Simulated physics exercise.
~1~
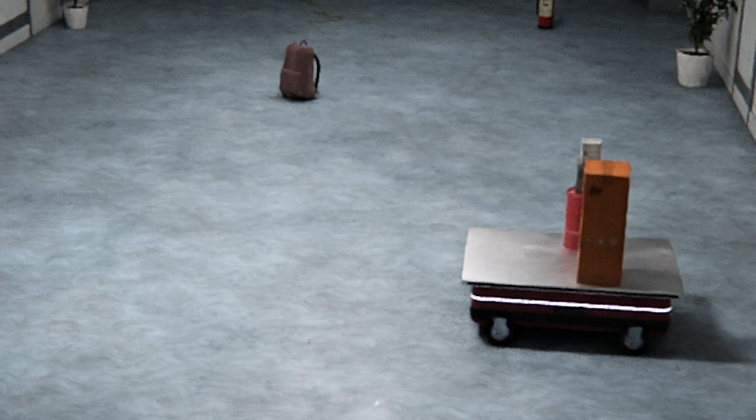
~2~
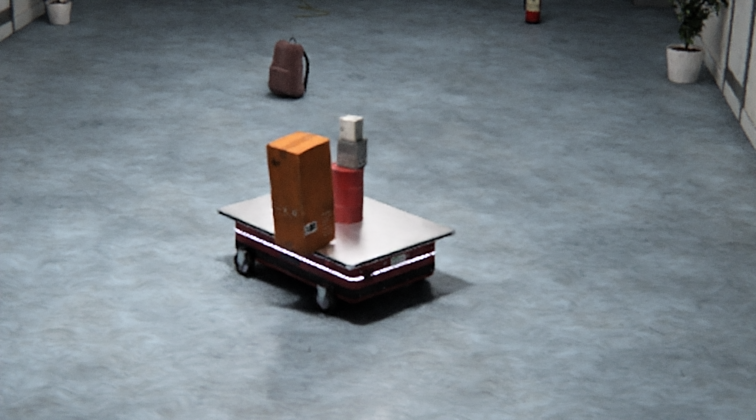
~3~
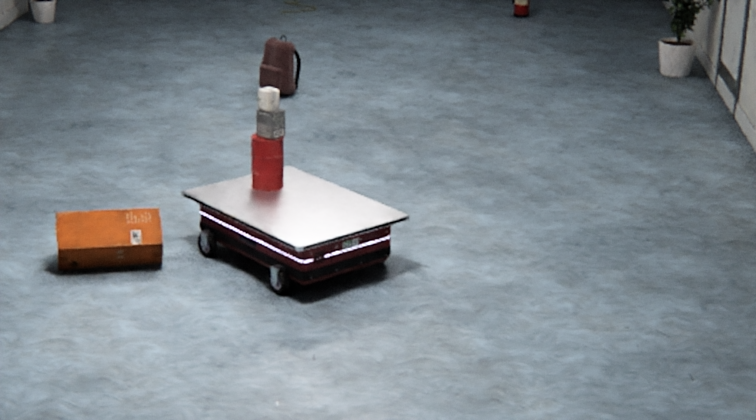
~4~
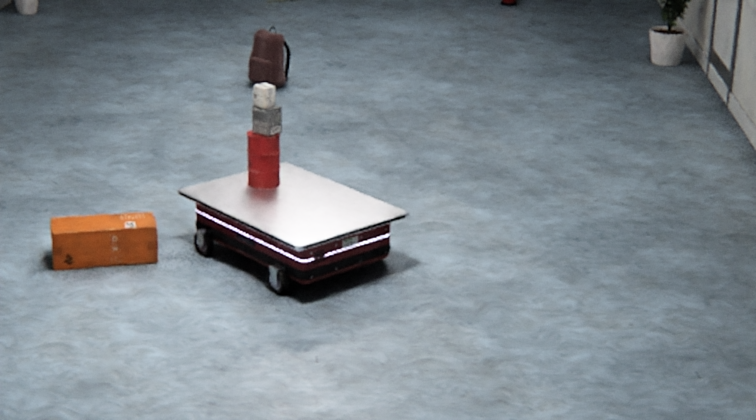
A wide room with a mottled blue-grey floor is seen from slightly above, with a brown backpack standing toward the back and potted plants near the walls. At the right, a low wheeled cart with a flat, bare-edged deck carries a tall orange box beside a red canister, with a grey box and a white box stacked on top. The cart rolls left and turns as the view drifts slightly sideways. The orange box drops off the left side onto the floor. The cart stops, the orange box lying beside it, while the red, grey and white stack remains upright aboard.
